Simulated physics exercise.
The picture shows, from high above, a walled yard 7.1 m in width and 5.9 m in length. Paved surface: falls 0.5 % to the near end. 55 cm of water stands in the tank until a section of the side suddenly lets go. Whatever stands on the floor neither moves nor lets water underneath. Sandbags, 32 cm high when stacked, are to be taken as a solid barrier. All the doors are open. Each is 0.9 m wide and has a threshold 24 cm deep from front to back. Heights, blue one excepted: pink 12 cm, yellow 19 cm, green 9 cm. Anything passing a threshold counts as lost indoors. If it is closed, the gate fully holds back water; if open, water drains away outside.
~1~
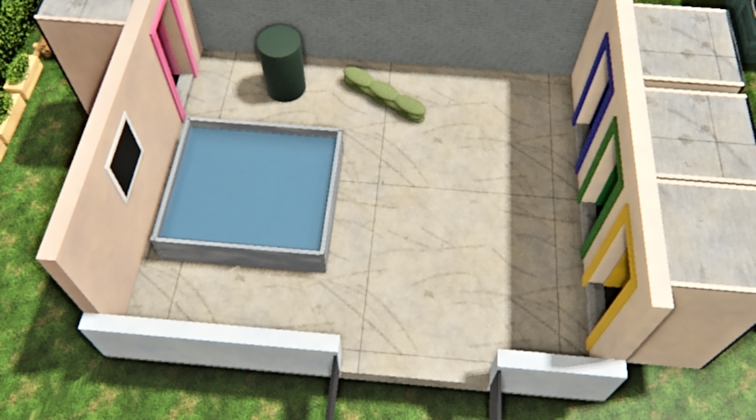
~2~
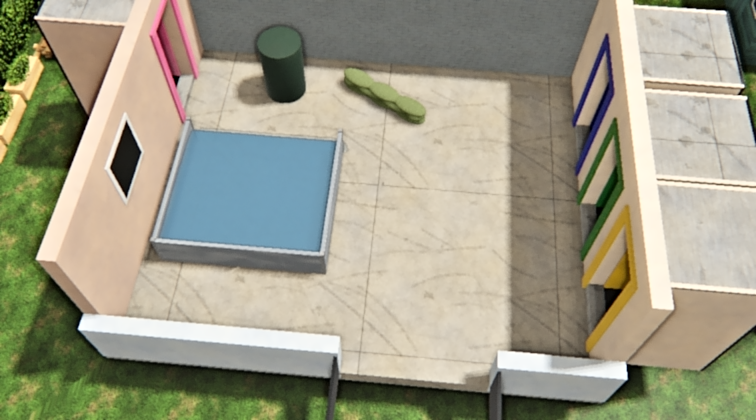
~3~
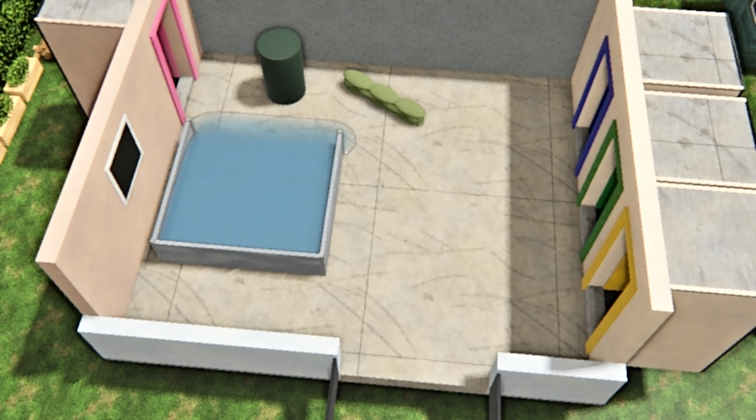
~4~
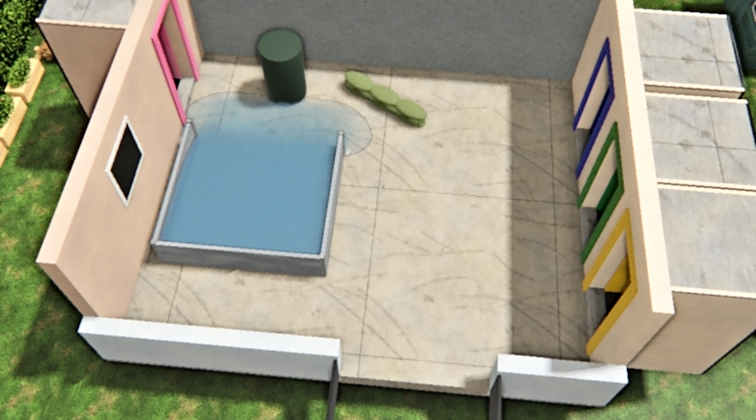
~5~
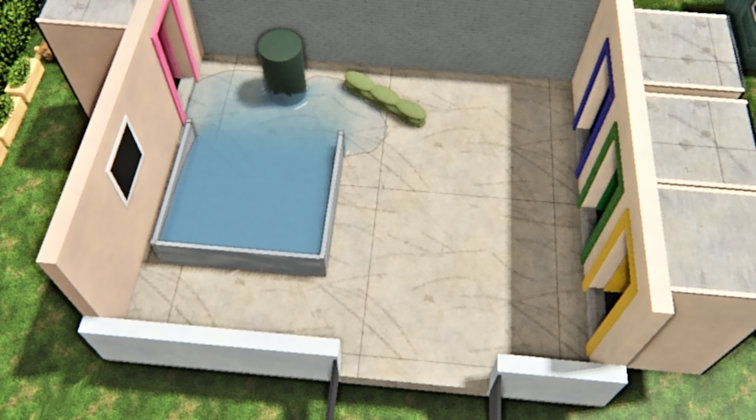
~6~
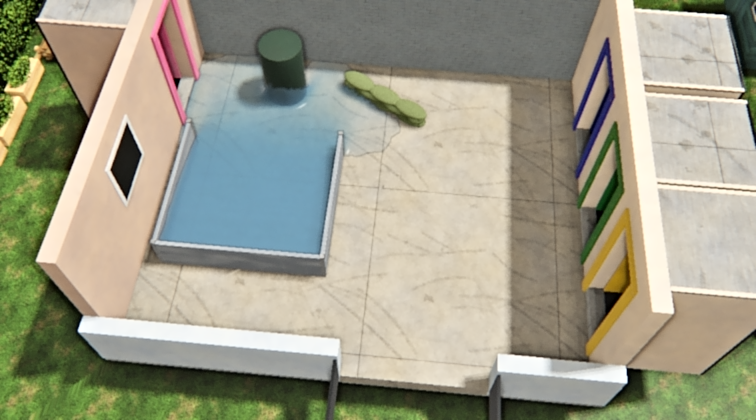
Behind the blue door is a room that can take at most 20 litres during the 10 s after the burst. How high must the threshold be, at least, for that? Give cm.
About 8.5 cm.
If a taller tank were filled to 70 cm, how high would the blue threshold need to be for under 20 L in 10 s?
Around 12.0 cm high.
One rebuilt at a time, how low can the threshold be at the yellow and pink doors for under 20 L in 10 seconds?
You'd want some 7.5 cm at yellow and some 29 cm at pink.
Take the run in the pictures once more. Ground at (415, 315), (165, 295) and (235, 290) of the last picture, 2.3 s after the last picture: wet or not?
Status: Clear / clear / clear.
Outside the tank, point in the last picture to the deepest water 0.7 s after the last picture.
At about pixel (204, 57).
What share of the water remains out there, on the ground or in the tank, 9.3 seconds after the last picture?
Roughly 86 in a hundred.
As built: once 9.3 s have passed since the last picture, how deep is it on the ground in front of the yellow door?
The depth there is around 8.0 cm.
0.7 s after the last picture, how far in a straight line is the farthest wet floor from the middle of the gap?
Around 3.0 m from the gap.
Then, 0.7 s after the last picture water covers 20 % of the floor, deepest (52 cm) near (204, 57); it has not reached the blue door.
Then, 2.3 s after the last picture water covers 45 % of the floor, deepest (36 cm) near (239, 67); it has not reached the blue door.
Then, 9.3 s after the last picture water covers 95 % of the floor, deepest (16 cm) near (244, 82); 6 cm at the blue door, 12 litres in over its 10 cm threshold.
At the blue door as built, the water peaked near 16 cm, 3.5 s after the last picture.
Run again over the same 10 s with other heights there, 35 litres in over 7 cm, 14 litres over 9.5 cm. The limit of 20 litres is kept from about 8.5 cm up.
